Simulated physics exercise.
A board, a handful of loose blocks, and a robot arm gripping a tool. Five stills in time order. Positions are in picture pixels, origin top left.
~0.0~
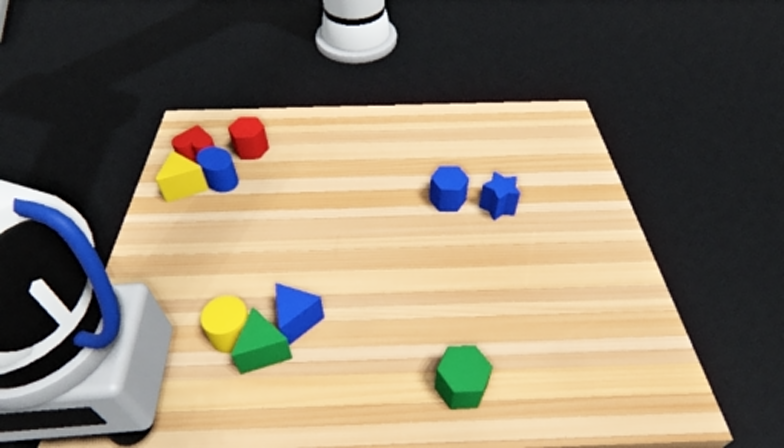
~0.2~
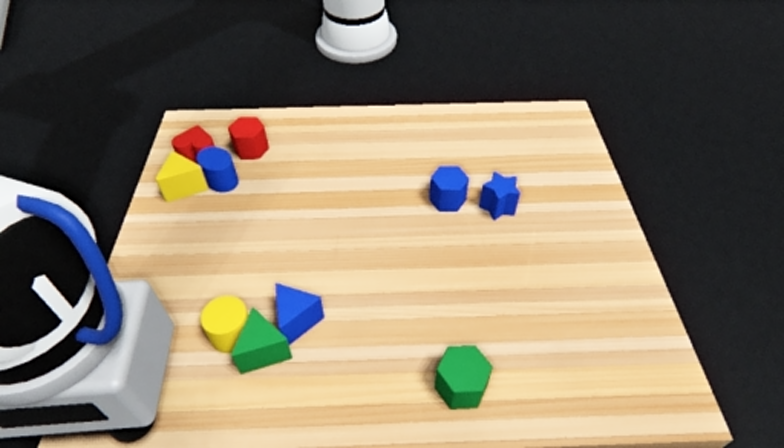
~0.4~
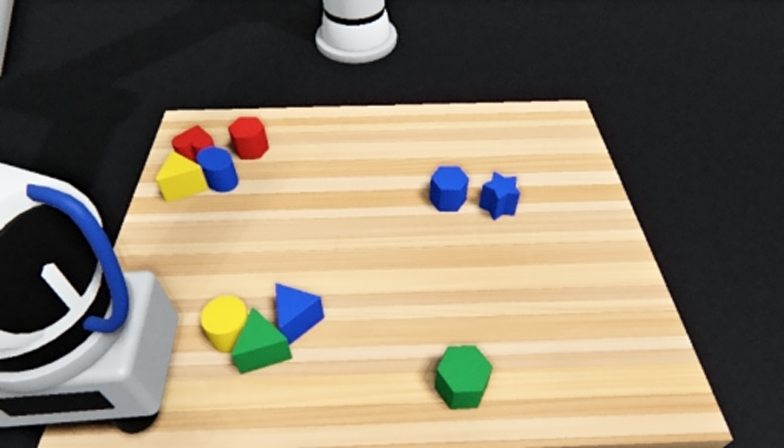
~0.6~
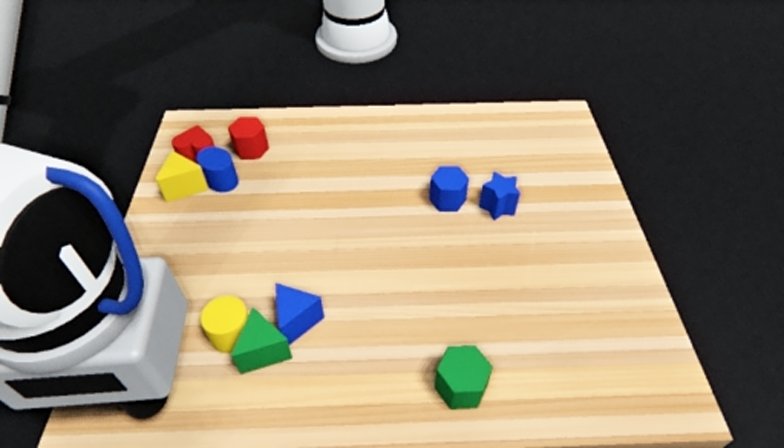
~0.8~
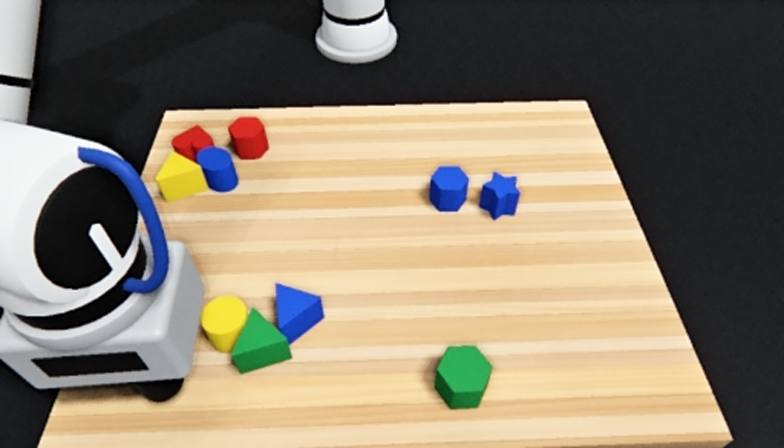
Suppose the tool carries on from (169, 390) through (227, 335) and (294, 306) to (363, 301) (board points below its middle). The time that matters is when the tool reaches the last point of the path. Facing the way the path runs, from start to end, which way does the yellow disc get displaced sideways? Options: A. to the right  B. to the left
(B)
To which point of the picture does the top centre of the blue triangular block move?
Pixel (354, 310).
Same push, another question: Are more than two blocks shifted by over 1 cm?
Final answer: No.
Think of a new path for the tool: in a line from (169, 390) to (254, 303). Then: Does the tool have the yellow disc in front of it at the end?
Yes, that is how it ends up.
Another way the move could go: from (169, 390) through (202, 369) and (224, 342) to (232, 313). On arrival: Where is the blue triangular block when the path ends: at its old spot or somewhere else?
Undisturbed, or as good as.
On the path given first. One third of the way, tool (224, 328); yellow disc (254, 290); green triangular block (261, 331), turned 20° clockwise.
Two thirds of the way, tool (292, 298); yellow disc (306, 254); green triangular block (263, 332), turned 30° clockwise; blue triangular block (317, 298), turned 45° clockwise.
At the end, tool (362, 294); yellow disc (314, 249); green triangular block (263, 332), turned 30° clockwise; blue triangular block (354, 310), turned 95° clockwise.
